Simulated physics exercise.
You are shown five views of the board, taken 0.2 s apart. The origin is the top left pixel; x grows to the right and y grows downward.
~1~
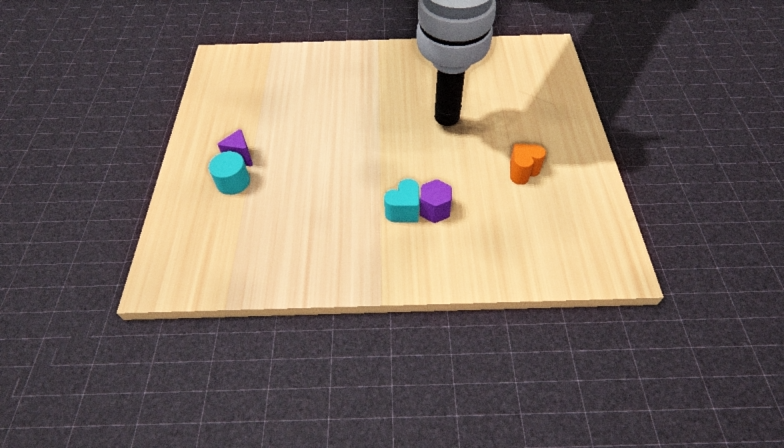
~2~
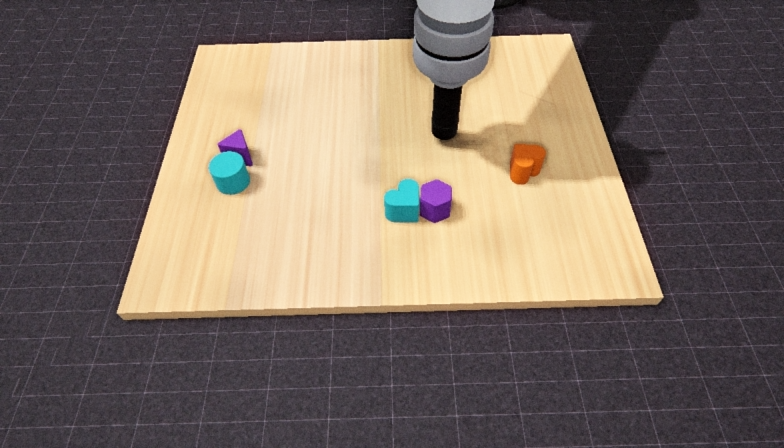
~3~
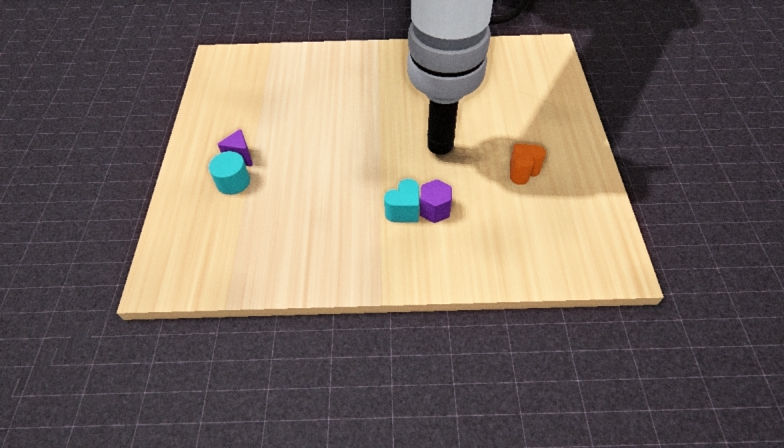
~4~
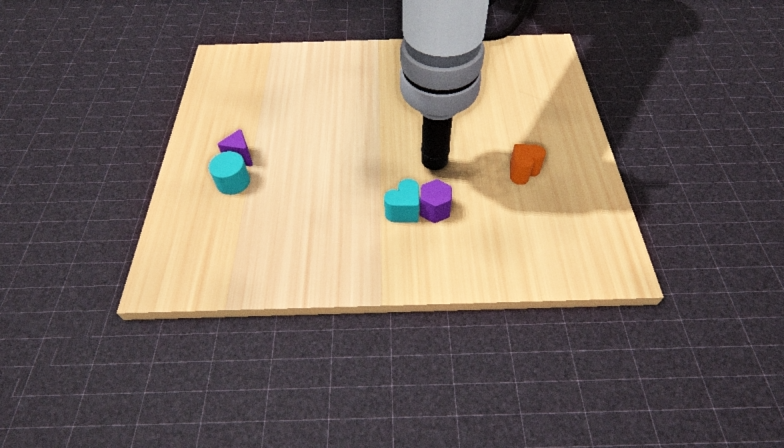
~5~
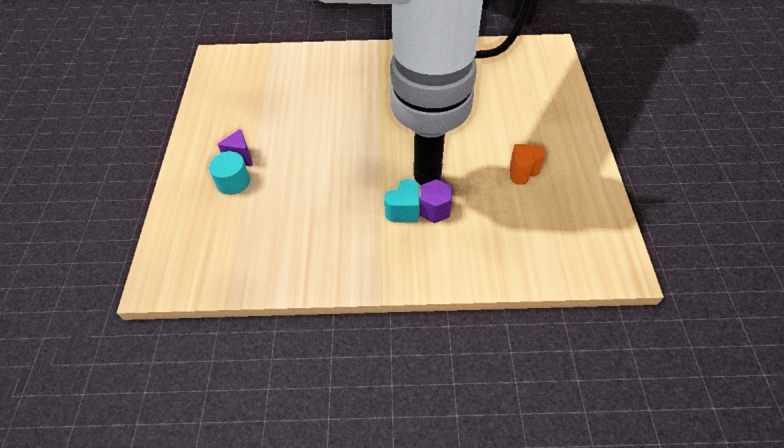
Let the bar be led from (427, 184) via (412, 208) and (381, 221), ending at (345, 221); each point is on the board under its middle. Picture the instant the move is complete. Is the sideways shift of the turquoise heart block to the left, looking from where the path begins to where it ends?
Final answer: Yes.
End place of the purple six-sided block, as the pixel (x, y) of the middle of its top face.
Around (437, 208).
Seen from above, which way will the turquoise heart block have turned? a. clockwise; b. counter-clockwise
Answer: B.
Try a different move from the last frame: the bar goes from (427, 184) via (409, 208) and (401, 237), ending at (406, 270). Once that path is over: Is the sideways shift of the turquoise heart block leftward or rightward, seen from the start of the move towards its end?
Side: Right.
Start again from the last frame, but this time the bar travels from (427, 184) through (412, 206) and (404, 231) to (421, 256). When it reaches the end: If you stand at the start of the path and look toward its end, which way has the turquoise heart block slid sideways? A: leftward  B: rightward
My pick is B.
On the path given first. One third of the way, bar (412, 202); turquoise heart block (388, 213); purple six-sided block (437, 208), turned 50° anticlockwise.
Two thirds of the way, bar (380, 215); turquoise heart block (366, 231), turned 30° anticlockwise; purple six-sided block (437, 208), turned 50° anticlockwise.
At the end, bar (344, 214); turquoise heart block (360, 233), turned 55° anticlockwise; purple six-sided block (437, 208), turned 50° anticlockwise.
